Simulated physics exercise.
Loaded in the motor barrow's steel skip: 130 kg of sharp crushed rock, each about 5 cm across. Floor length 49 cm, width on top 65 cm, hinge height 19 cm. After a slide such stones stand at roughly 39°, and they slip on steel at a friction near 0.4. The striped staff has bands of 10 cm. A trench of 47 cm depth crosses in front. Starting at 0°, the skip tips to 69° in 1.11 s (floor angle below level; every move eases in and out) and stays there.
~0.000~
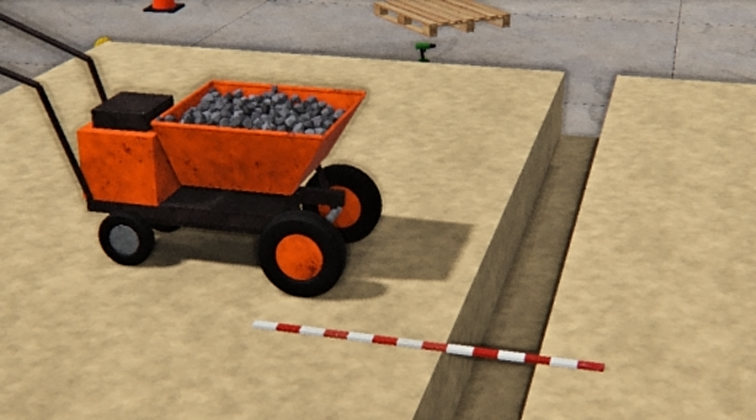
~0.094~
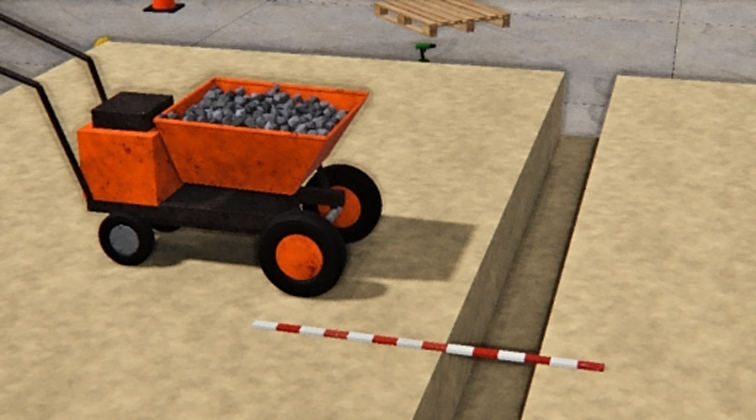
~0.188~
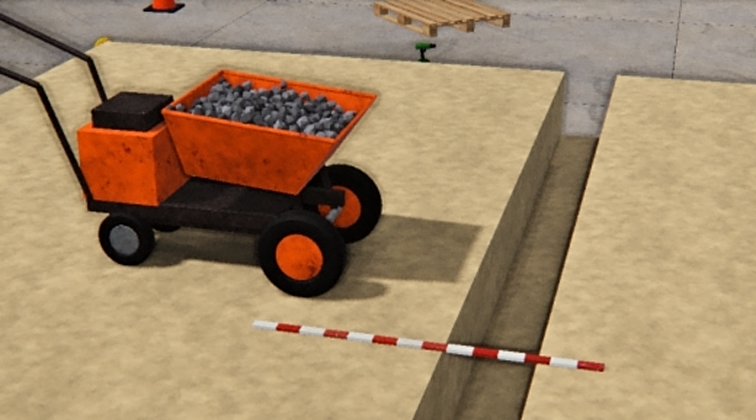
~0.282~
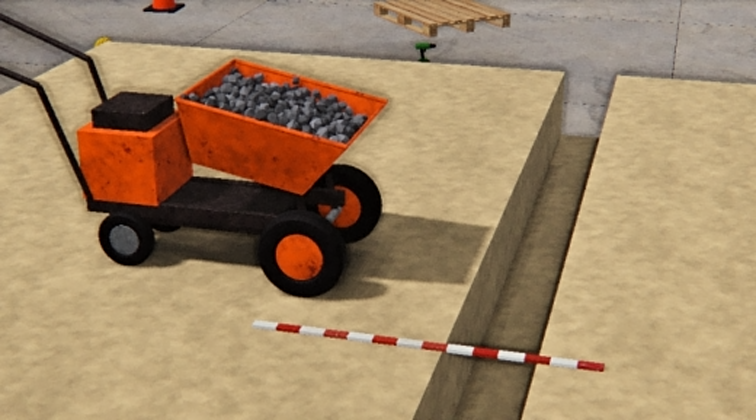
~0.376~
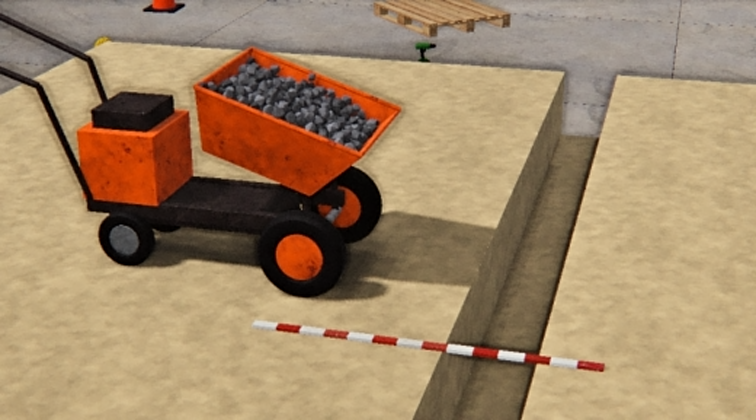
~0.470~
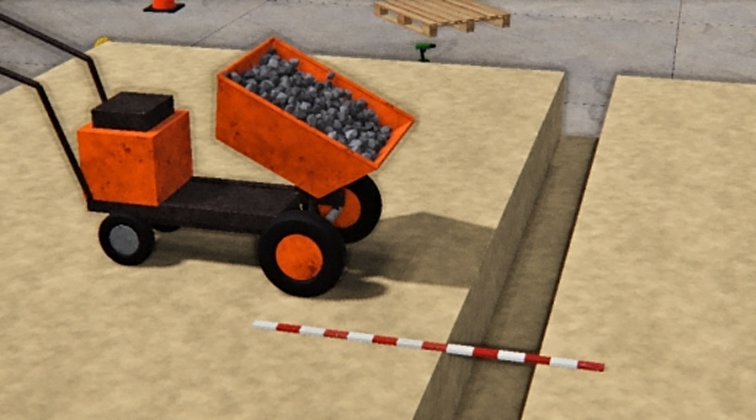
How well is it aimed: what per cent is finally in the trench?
Some 52 per cent of it.
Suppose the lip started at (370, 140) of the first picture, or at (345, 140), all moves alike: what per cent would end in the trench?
Near 50 per cent from the first place, 60 from the second.
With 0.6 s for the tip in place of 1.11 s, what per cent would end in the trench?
Then about 65 per cent.
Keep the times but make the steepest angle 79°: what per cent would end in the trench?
In that case some 85 per cent.
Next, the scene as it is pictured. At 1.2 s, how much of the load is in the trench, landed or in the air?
About 15 per cent by then.
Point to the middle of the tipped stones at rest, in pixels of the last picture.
Their middle is at about (511, 371).
After 0.8 s the floor is at 58°; 100 % in the skip; the foremost stones are at (426, 196).
After 1.2 s the floor is at 69°; 79 % in the skip, 5 % short of the trench, 15 % in the trench; the foremost stones are at (540, 359).
After 1.6 s the floor is at 69°; 58 % in the skip, 7 % short of the trench, 35 % in the trench; the foremost stones are at (550, 360).
After 3.5 s the floor is at 69°; 40 % in the skip, 8 % short of the trench, 52 % in the trench; the foremost stones are at (550, 365).
